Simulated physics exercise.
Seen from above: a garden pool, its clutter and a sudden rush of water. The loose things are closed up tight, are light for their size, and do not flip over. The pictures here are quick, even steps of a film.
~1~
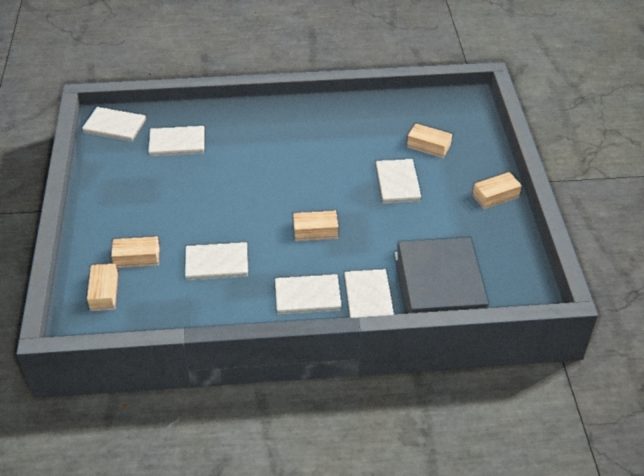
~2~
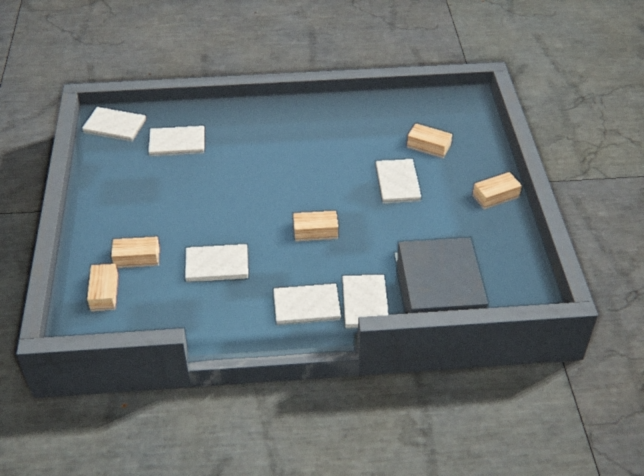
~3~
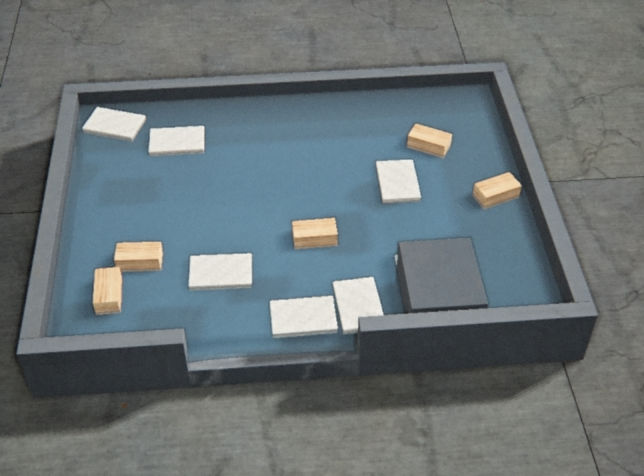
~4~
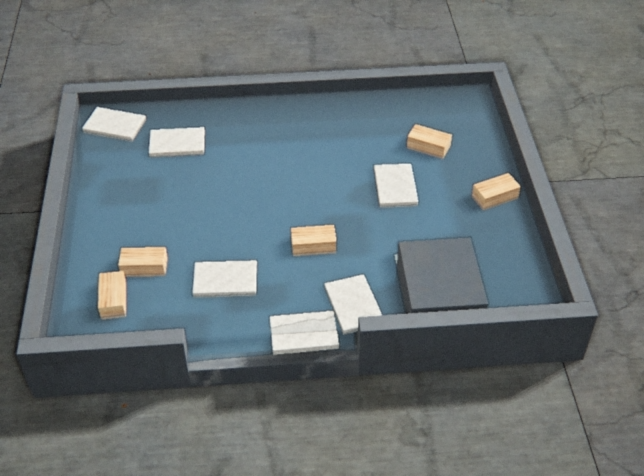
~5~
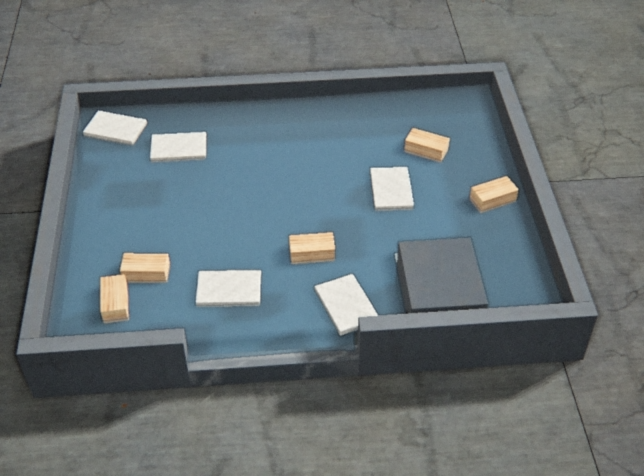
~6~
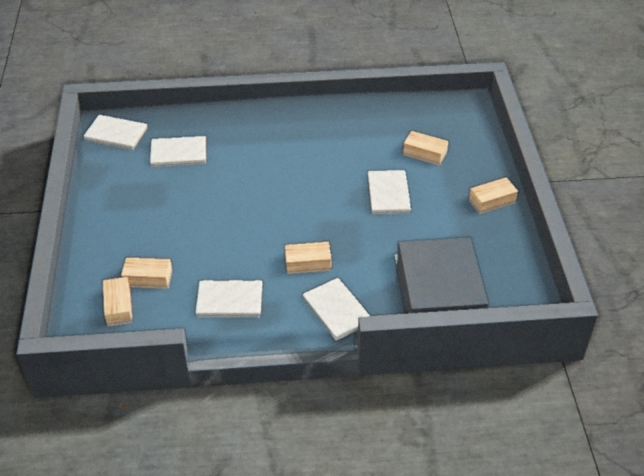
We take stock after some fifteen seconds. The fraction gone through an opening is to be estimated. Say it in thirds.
The answer is one to two thirds.
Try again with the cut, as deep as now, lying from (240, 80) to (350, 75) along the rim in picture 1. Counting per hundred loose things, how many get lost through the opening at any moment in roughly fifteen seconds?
Fraction out: Near 10 %.
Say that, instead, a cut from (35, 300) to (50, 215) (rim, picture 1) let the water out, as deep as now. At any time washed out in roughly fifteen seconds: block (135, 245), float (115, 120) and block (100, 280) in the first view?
Lost - retained - lost.
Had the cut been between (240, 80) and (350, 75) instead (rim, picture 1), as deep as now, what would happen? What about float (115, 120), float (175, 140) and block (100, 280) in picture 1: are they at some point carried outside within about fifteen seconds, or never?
Sequentially, I'd put it as not lost, swept away, not lost.
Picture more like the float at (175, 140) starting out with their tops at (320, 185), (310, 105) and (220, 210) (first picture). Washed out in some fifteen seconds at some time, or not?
In that order: Through, left behind, washed out.
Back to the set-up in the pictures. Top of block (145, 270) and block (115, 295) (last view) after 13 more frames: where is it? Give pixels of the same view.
(212, 341) and (177, 317), give or take.
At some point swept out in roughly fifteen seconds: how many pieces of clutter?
So the number is 5.
A moment on, 2 of 11 are out; 9 afloat.
Next, 4 of 11 are out; 7 afloat.
Later, 5 of 11 are out; 6 afloat.
In the end, 5 of 11 are out; 6 afloat.
